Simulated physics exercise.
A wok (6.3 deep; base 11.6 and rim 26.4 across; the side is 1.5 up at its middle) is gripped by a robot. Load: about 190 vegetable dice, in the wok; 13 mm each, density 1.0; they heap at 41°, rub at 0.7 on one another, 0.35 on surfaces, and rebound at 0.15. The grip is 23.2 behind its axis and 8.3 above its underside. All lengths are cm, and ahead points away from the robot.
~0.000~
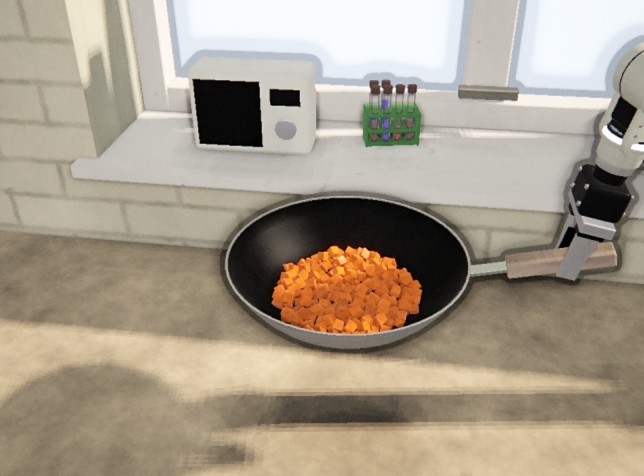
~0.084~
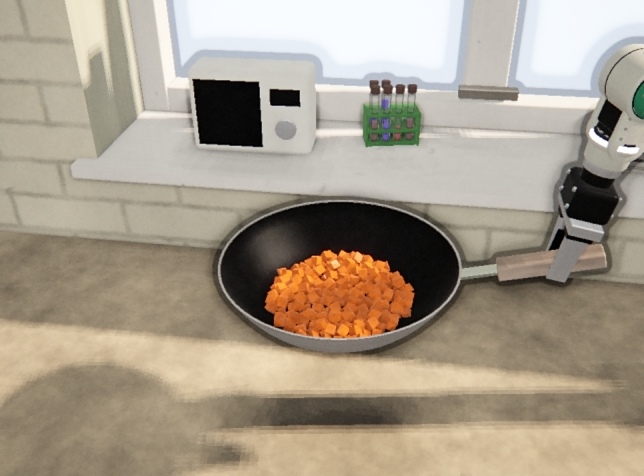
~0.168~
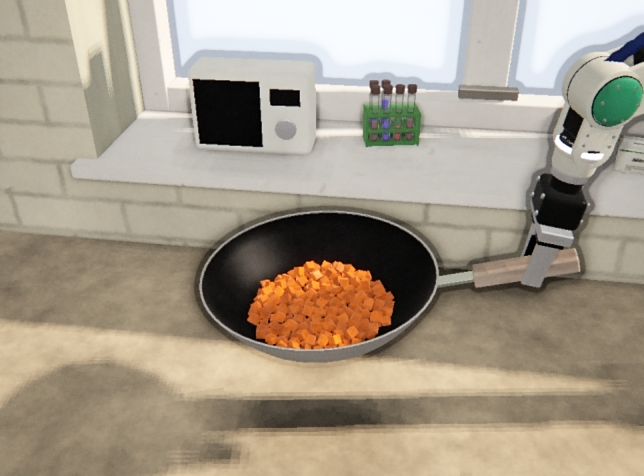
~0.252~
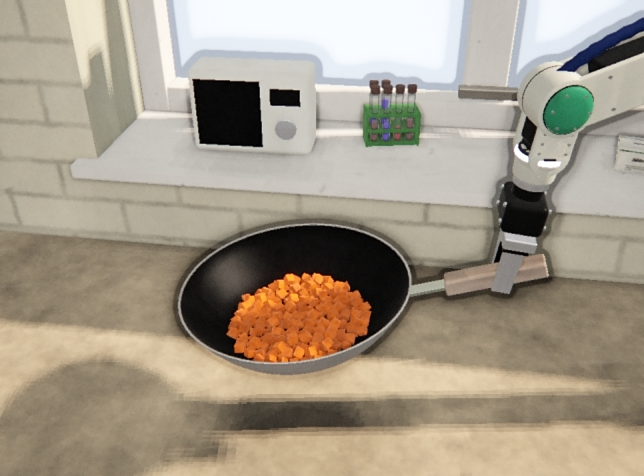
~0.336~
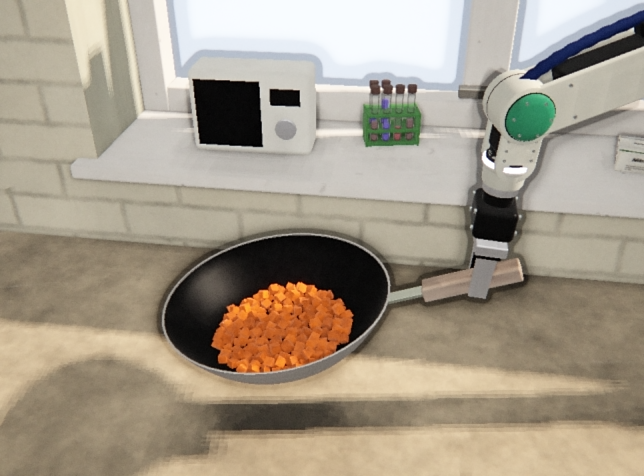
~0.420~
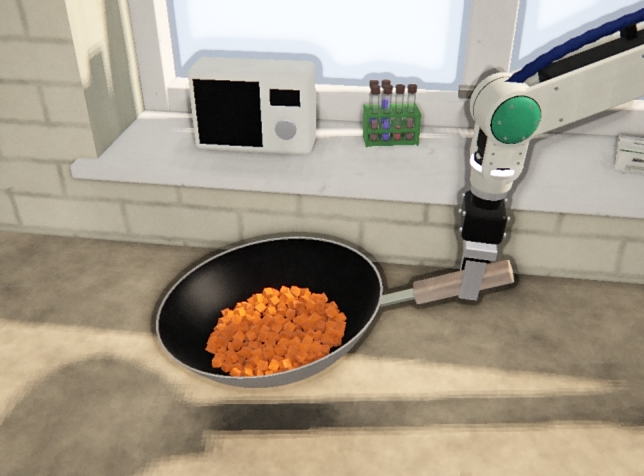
On a counter by a window, a robot arm moves a wok of orange cubes left.
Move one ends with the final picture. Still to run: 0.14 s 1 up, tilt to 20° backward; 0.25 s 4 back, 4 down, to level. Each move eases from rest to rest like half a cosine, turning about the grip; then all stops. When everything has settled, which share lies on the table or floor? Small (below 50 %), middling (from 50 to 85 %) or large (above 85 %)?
A small share, below 50 %, ends on the table or floor.
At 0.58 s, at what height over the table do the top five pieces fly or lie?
Some 36 cm.
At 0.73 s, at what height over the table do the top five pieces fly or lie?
About 41 cm.
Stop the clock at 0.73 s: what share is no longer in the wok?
About 50 per cent by then.
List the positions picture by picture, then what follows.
The first picture shows wok middle at (347, 280), level; upper third of the load around (356, 284), from x 280 to 415, top at y 250; 193 in the wok.
The second picture shows wok middle at (339, 284), level; upper third of the load around (349, 289), from x 270 to 410, top at y 255.
The third picture shows wok middle at (320, 295), tilted 3° forward; upper third of the load around (337, 301), from x 255 to 390, top at y 265.
The fourth picture shows wok middle at (298, 307), tilted 5° forward; upper third of the load around (325, 315), from x 235 to 365, top at y 280.
The fifth picture shows wok middle at (280, 317), tilted 7° forward; upper third of the load around (311, 324), from x 220 to 345, top at y 290.
The sixth picture shows wok middle at (274, 320), tilted 8° forward; upper third of the load around (306, 328), from x 215 to 340, top at y 290; 193 in the wok.
By 0.58 s, tilted 20° backward, highest piece 36 above the table; 193 in the wok.
By 0.73 s, tilted 4° backward, highest piece 41 above the table; 92 in the wok, 101 in flight or on a rim.
By 1.01 s, level, highest piece 18 above the table; 129 in the wok, 59 on the table or floor, 5 in flight or on a rim.
By 2.06 s, level, highest piece 18 above the table; 129 in the wok, 64 on the table or floor.
Final count, 129 in the wok, 64 on the table or floor. That is 33 % on the table or floor.
